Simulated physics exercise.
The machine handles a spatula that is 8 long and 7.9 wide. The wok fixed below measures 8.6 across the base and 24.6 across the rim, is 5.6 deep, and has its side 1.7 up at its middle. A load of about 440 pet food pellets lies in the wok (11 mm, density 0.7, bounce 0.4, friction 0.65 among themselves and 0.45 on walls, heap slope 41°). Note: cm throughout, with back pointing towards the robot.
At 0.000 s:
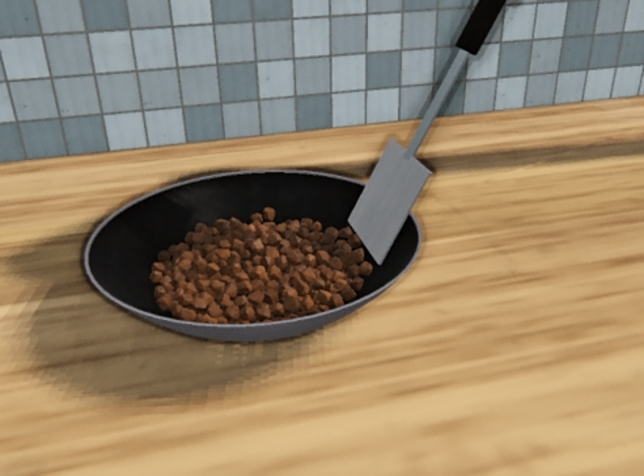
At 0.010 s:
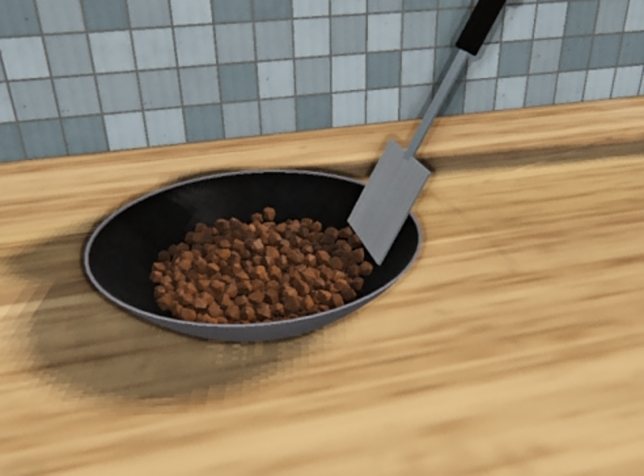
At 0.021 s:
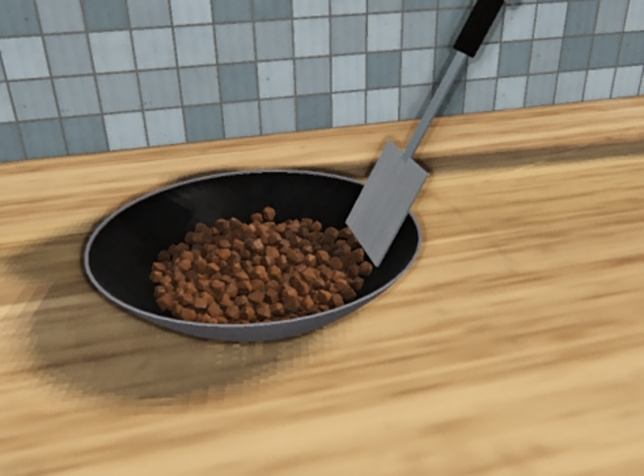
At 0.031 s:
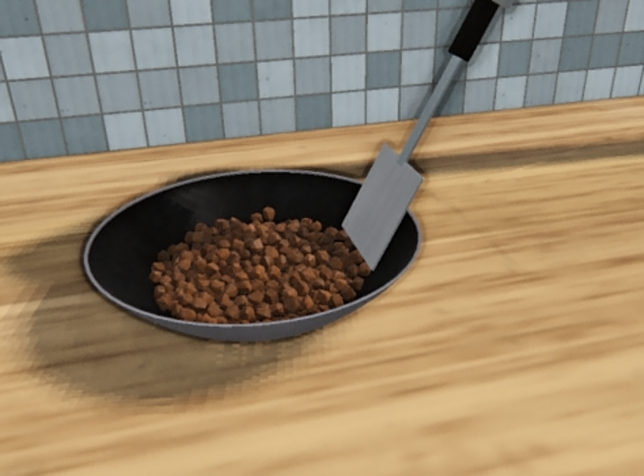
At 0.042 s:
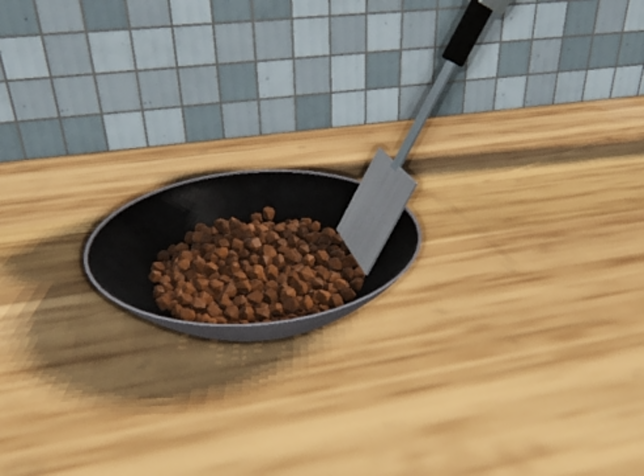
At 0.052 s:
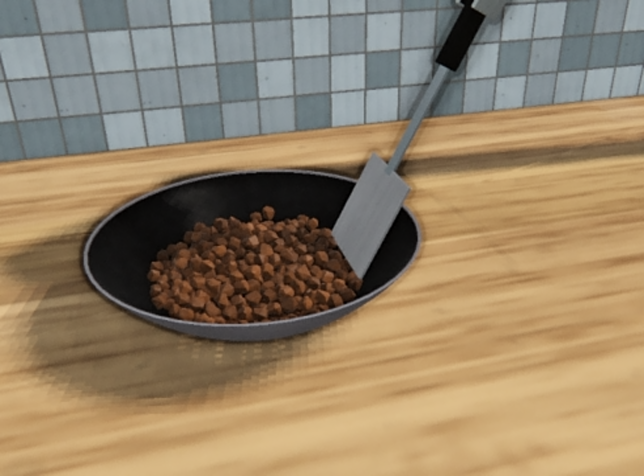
A wok of brown pellets sits on a counter as a spatula slides slightly left and down.
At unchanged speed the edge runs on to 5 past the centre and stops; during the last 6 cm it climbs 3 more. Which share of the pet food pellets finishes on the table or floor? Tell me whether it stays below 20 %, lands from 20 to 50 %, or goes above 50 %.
It stays below 20 %.
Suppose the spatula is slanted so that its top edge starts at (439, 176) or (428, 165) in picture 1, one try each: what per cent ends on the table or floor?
About 5 and 0 per cent.
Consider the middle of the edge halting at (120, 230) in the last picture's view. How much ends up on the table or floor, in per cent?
45 %.
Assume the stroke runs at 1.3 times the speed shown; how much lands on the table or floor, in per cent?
Roughly 10 percent ends on the table or floor.
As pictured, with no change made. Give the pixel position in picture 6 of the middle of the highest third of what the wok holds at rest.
Somewhere near (145, 255) in the last picture.
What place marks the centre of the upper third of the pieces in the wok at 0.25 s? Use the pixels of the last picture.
The middle sits at approx. (148, 259).
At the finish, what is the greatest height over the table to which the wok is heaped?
Height at rest: Roughly 7.0 cm.
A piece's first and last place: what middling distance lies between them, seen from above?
6 cm.
After 0.15 s, sloping 62°, highest piece 5 above the table; 440 in the wok.
After 0.25 s, sloping 62°, highest piece 20 above the table; 434 in the wok, 6 on the blade or in flight.
After 0.50 s, sloping 62°, highest piece 16 above the table; 415 in the wok, 24 on the table or floor, 1 on the blade or in flight.
After 1.55 s, sloping 62°, highest piece 7 above the table; 415 in the wok, 25 on the table or floor.
In the end, 415 in the wok, 25 on the table or floor. That is 6 % on the table or floor.
